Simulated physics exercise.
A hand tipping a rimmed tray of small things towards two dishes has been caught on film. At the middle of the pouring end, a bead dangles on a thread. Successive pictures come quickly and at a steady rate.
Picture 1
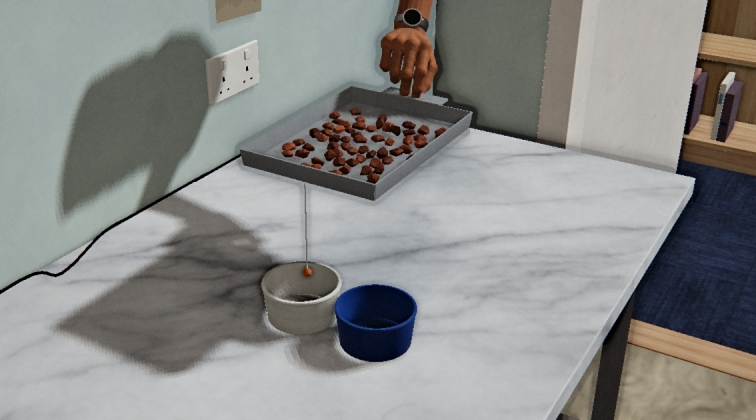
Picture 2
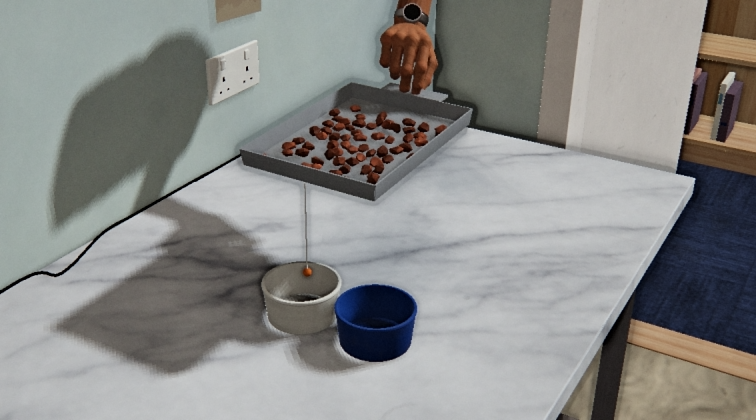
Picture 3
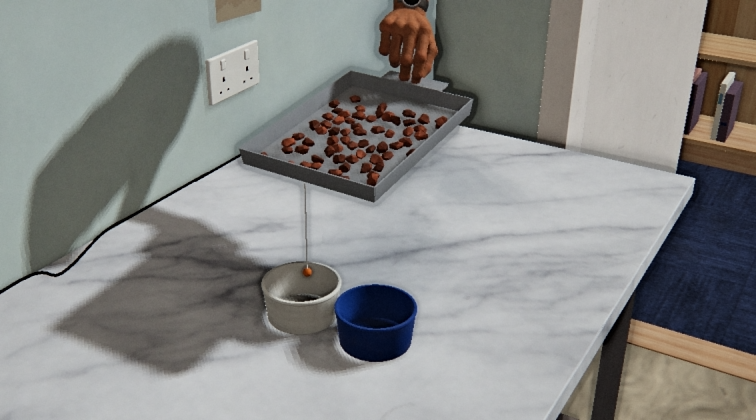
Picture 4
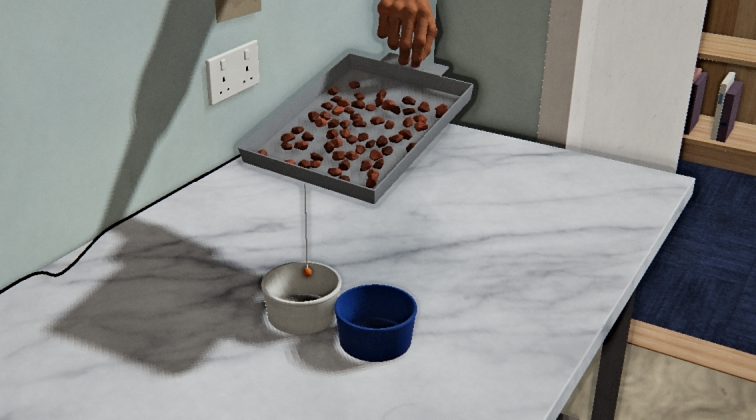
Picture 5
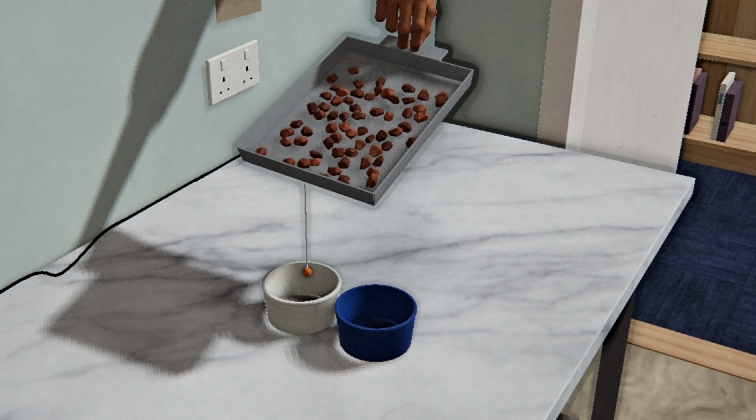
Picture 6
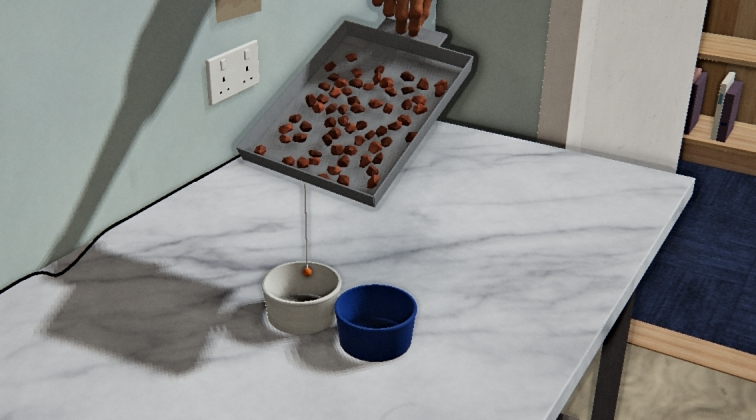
A hand held a grey tray of reddish-brown bits above a white dish and a blue one, then steadily raised the handle end, tilting the tray more steeply towards them while the dishes stayed still.
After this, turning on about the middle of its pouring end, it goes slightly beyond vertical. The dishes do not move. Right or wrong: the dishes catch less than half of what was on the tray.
Right - they catch less than half.
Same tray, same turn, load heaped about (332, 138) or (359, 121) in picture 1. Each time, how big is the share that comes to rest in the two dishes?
About 30 and 30 per cent.
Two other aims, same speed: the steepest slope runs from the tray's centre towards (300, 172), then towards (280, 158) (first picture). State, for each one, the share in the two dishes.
First heading 0 %, second heading 0 %.
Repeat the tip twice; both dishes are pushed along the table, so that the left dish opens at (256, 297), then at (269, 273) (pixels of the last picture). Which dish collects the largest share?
It comes out as the dish further right in the first try and the dish further right in the second.
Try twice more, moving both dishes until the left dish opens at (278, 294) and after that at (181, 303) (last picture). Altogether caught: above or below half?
With the first shift the pair saves beyond half; with the second, less than a half.
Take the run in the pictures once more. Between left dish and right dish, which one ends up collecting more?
The fuller one is the right side.
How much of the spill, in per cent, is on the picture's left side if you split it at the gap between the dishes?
I'd say some 80 in a hundred.
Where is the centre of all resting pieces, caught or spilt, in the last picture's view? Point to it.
The centre comes to rest near (336, 358).
Soon after the last picture, tray tipped steeply; all on the tray.
A little later, tray tipped past a quarter turn; about half on the tray; a small part in the right dish; a stray few in the left dish; about a quarter outside both; a small part in the air.
Later still, tray tipped past a quarter turn; about a third in the right dish; a stray few in the left dish; about two thirds outside both.
At rest, tray tipped past a quarter turn; about a third in the right dish; a stray few in the left dish; about two thirds outside both.
